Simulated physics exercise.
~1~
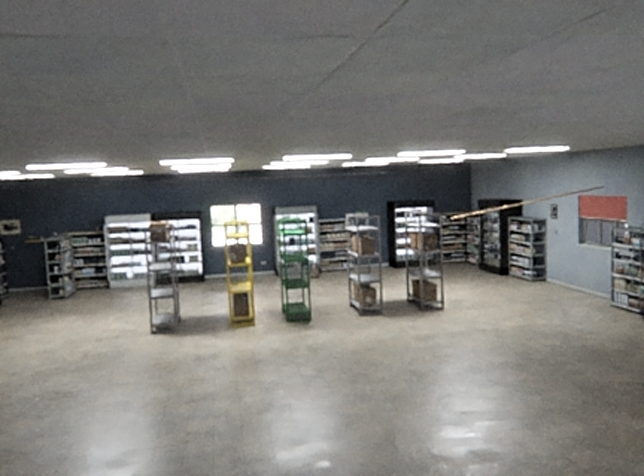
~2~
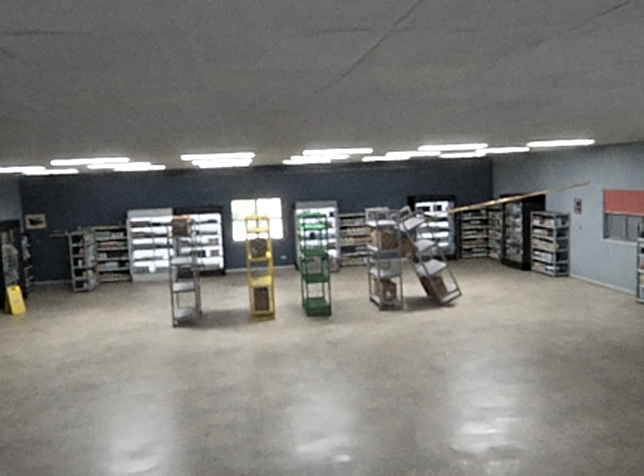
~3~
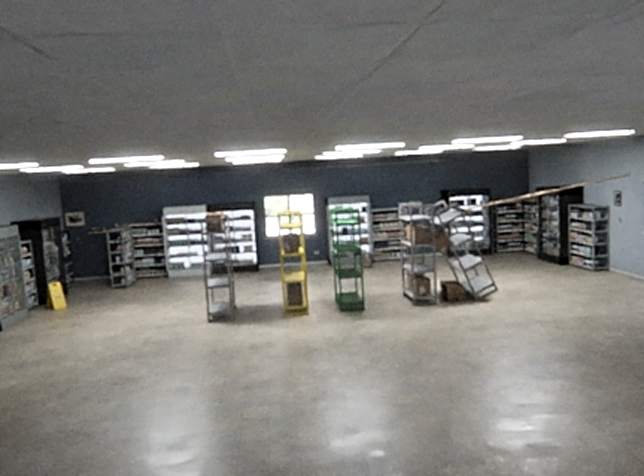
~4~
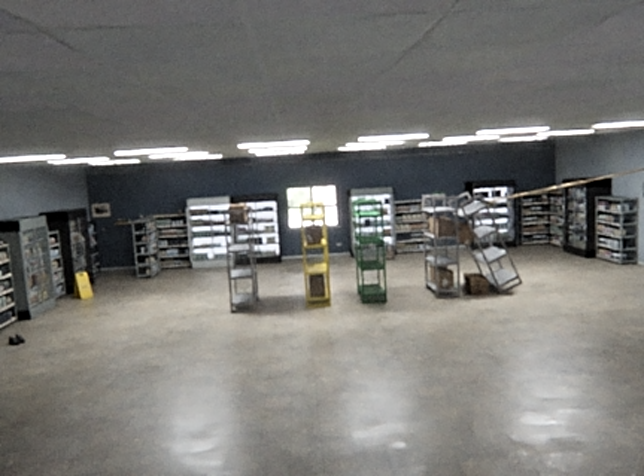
In a shop, a pole tips the rightmost shelf unit, which leans against its upright neighbour.
